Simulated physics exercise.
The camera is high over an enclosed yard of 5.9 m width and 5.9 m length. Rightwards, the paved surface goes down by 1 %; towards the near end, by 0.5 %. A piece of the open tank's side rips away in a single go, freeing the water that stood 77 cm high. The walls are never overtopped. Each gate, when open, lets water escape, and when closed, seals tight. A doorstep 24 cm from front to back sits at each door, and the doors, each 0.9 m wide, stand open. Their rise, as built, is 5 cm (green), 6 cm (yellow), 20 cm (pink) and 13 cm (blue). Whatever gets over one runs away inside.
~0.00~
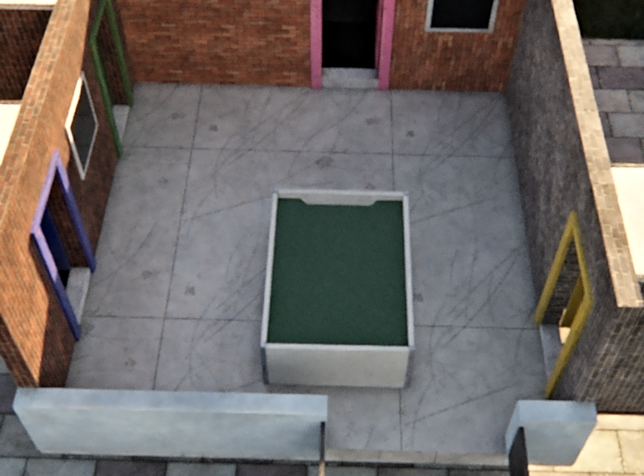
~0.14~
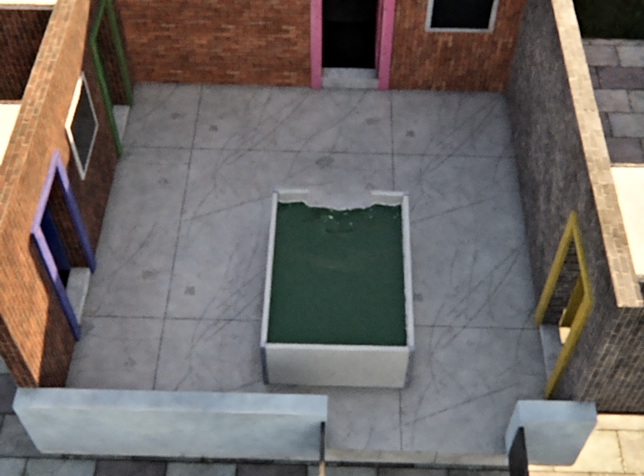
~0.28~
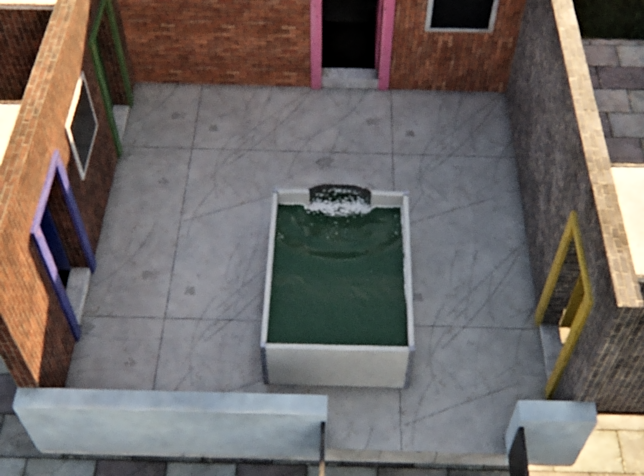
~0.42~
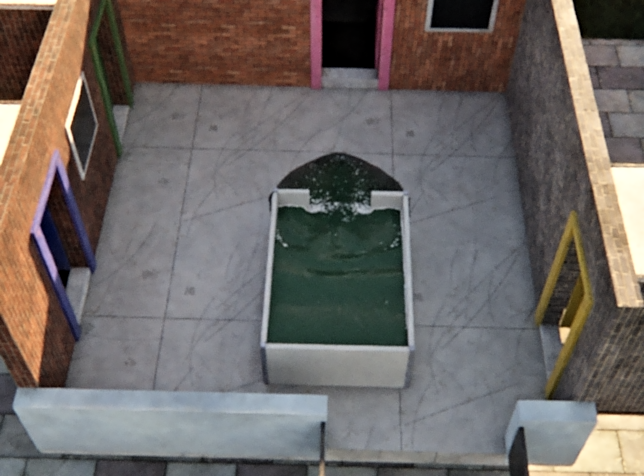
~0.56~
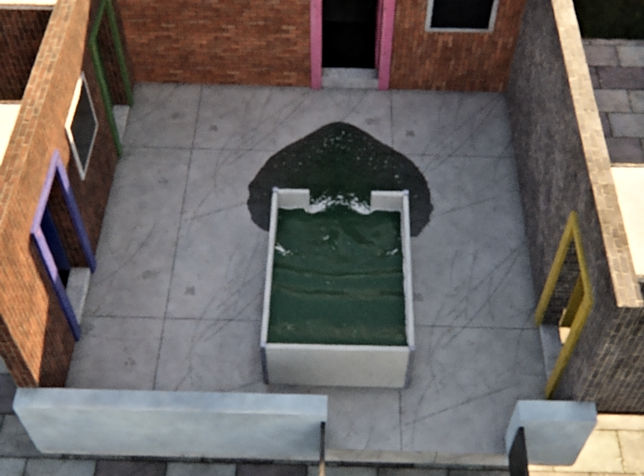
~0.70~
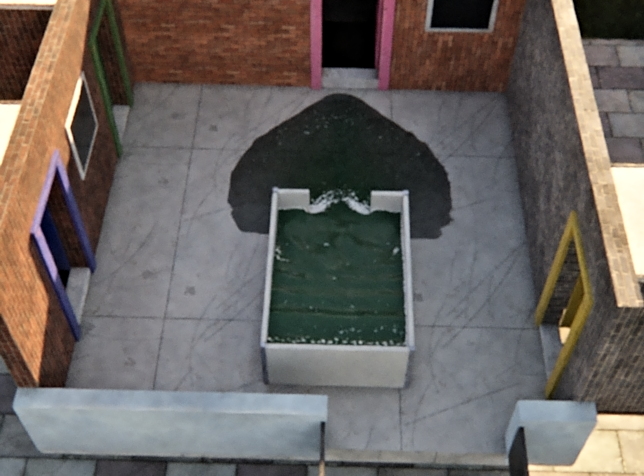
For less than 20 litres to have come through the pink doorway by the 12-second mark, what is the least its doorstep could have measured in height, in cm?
25 cm or so.
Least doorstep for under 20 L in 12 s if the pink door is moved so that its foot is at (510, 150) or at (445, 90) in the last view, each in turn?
Around 14.0 and 18 cm respectively.
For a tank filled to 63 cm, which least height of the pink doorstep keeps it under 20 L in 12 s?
The step needs to be some 19 cm.
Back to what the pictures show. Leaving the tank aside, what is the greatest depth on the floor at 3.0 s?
I'd estimate roughly 30 cm.
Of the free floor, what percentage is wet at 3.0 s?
The wet part is about 40 per cent.
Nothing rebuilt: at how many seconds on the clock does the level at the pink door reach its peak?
Around 1.8 seconds.
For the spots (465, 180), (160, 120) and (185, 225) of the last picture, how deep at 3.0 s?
Depths in order: 6 / 13 / 0 cm.
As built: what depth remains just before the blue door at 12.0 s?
Roughly 4.0 cm deep.
After 1.4 s water covers 35 % of the floor, deepest (42 cm) near (336, 227); 27 cm at the pink door, 9 litres in over its 20 cm doorstep.
After 3.0 s water covers 40 % of the floor, deepest (30 cm) near (499, 97); 23 cm at the pink door, 59 litres in over its 20 cm doorstep.
After 12.0 s water covers 100 % of the floor, deepest (12 cm) near (545, 435); 7 cm at the pink door, 64 litres in over its 20 cm doorstep.
At the pink door as built, the water arrived by 0.8 s and peaked near 30 cm at 1.8 s.
With a doorstep of 21 cm, 53 litres would have come in within the 12 s; with 28 cm, 6 litres. So under 20 litres takes about 25 cm.
